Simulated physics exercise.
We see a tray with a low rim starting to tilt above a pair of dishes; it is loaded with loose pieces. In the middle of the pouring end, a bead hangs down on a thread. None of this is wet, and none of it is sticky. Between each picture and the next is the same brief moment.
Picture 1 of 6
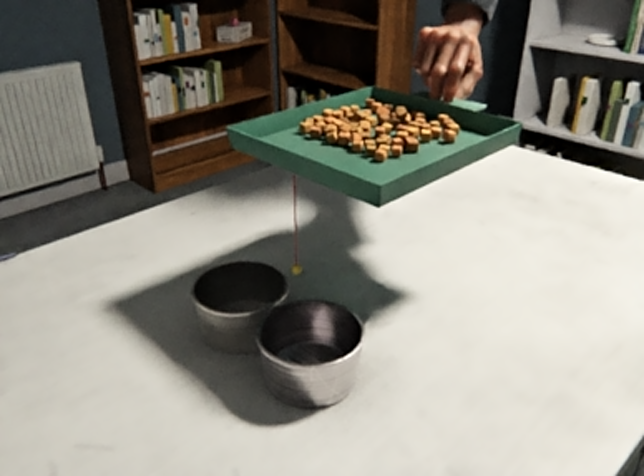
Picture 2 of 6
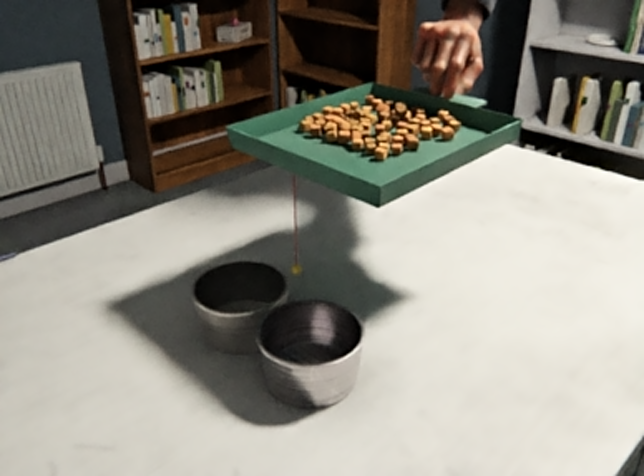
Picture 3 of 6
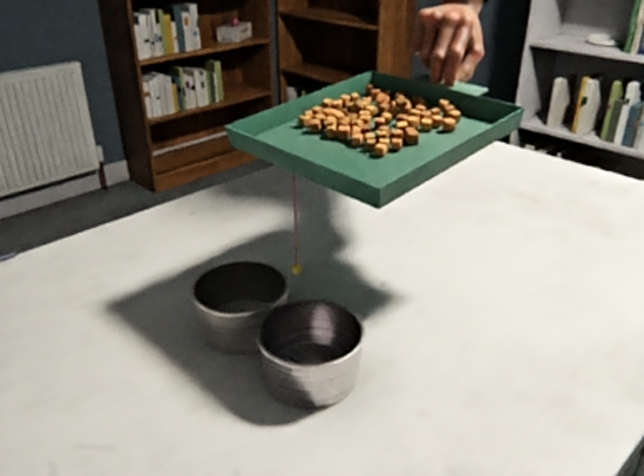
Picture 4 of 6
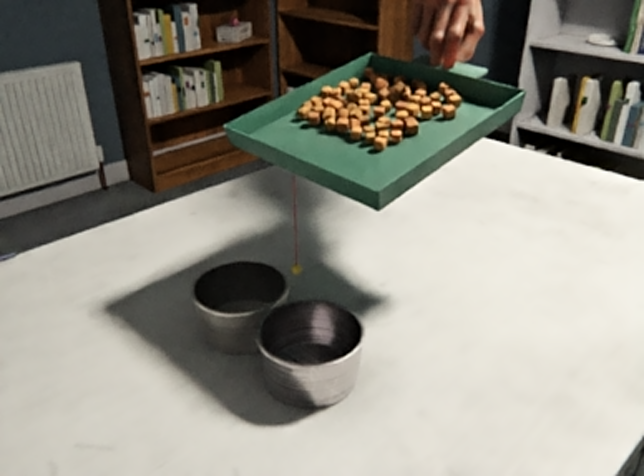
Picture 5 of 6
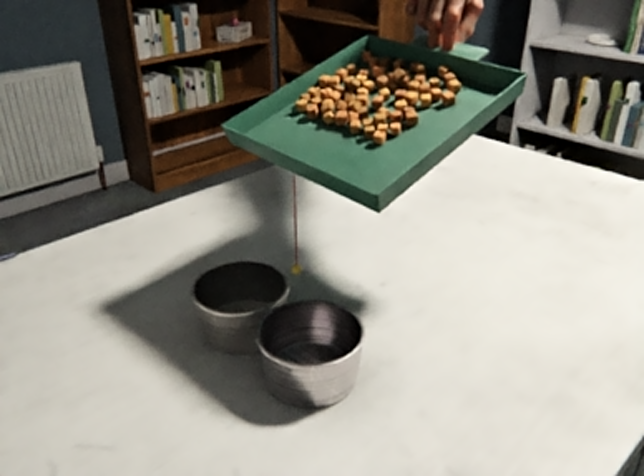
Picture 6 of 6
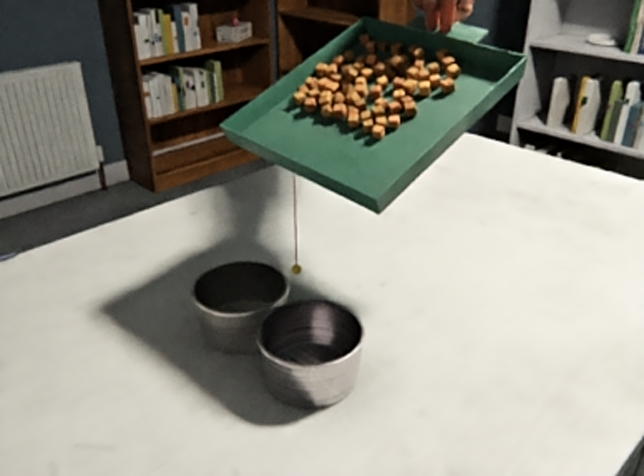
A green tray loaded with small brown cubes started out nearly level, then a hand raised its far side so it tilted more and more toward the front above two metal dishes on a white table.
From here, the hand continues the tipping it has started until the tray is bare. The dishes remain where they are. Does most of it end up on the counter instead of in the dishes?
No, most of it goes into the dishes.
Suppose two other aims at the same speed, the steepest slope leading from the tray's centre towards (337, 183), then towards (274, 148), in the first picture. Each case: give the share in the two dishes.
70 % and 10 %, roughly.
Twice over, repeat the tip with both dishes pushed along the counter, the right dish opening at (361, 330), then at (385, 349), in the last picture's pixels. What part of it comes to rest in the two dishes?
About 40 and 40 per cent respectively.
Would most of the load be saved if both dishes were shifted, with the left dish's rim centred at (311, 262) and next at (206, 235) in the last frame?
Taking the tries in order: A minor share, followed by a minor share.
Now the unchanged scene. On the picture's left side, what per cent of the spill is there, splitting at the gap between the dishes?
It works out to some 70 per cent.
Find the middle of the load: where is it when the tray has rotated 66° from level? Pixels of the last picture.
Look around (306, 155) in the last picture.
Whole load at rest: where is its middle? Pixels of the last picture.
It settles centred around (291, 362).
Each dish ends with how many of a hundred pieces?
Left dish: 30 %, right dish: 50 %.
Soon after the last picture, tray tipped steeply; nearly all on the tray; a stray few in the air.
A little later, tray tipped past a quarter turn; about two thirds on the tray; about a quarter in the right dish; a small part in the left dish; a small part outside both; a stray few in the air.
Later still, tray tipped past a quarter turn; about half in the right dish; about a quarter in the left dish; about a quarter outside both.
At rest, tray tipped past a quarter turn; about half in the right dish; about a quarter in the left dish; about a quarter outside both.
